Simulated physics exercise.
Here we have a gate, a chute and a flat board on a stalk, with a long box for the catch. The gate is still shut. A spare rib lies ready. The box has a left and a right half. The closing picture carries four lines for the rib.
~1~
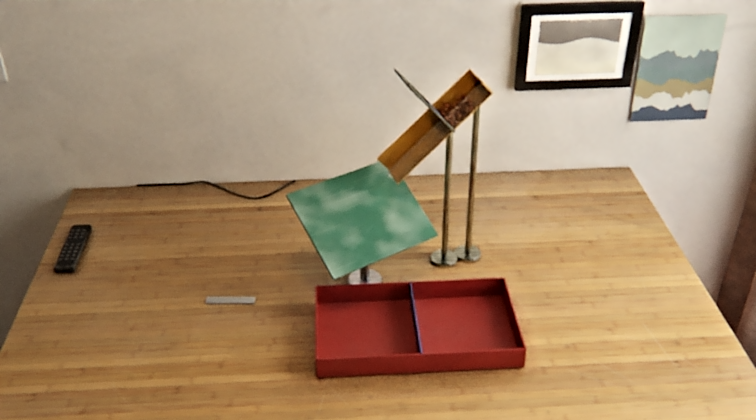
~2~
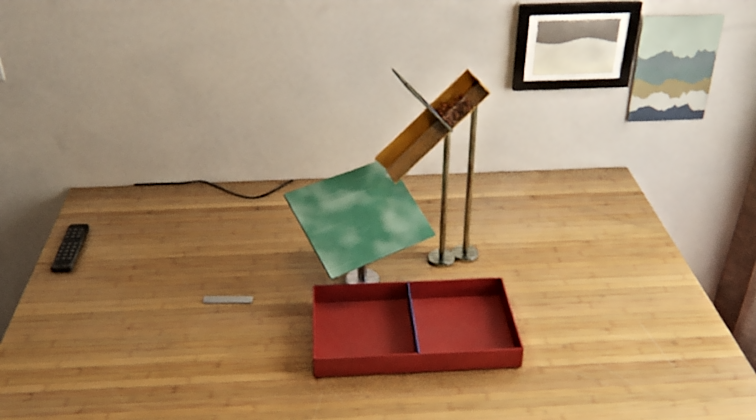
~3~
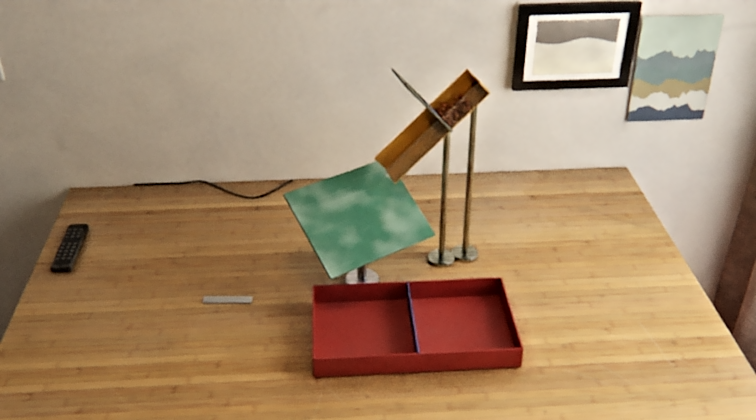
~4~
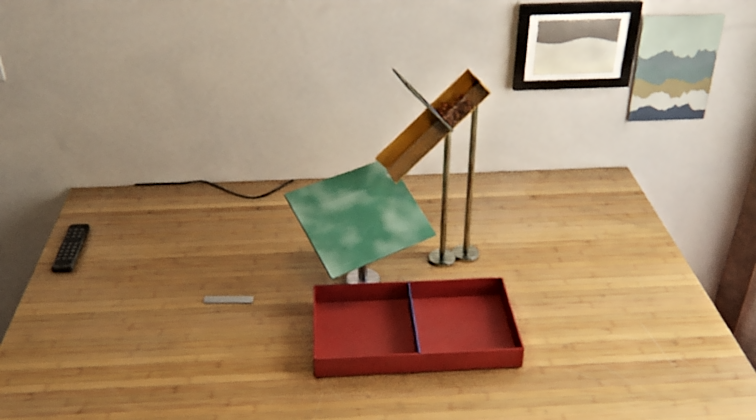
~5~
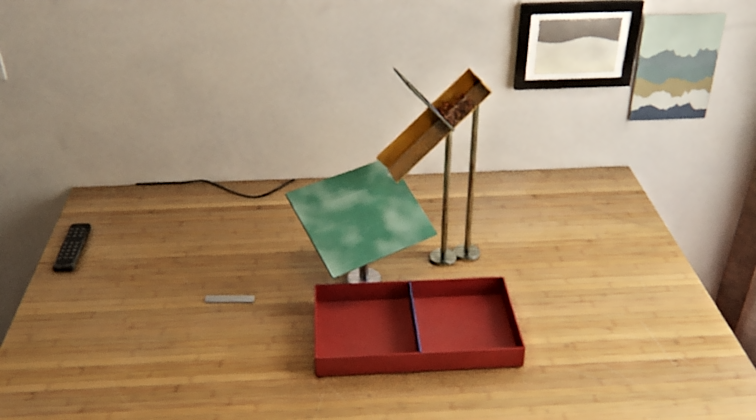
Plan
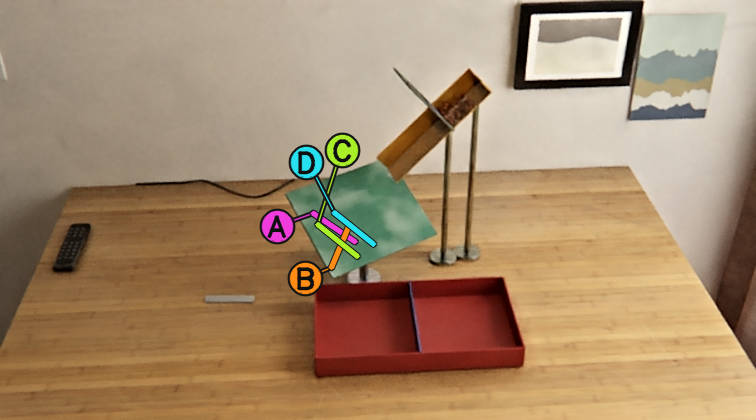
A wooden table holding a raised sloping chute, a tilted green board and a divided red box, with nothing visibly moving.
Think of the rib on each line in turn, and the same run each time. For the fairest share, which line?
Choose D.
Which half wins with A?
More lands on the left.
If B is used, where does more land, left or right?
The left half.
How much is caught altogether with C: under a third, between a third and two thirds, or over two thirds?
It is over two thirds.
On the marked copy, line A from (313, 213) to (355, 241); line B from (348, 226) to (331, 267); line C from (317, 224) to (357, 256); line D from (334, 212) to (373, 244).
With A, of what is caught, most in the left half, a small part in the right.
With B, of what is caught, nearly all in the left half, a small part in the right.
With C, of what is caught, most in the left half, a small part in the right.
With D, of what is caught, about half in the left half, about half in the right.
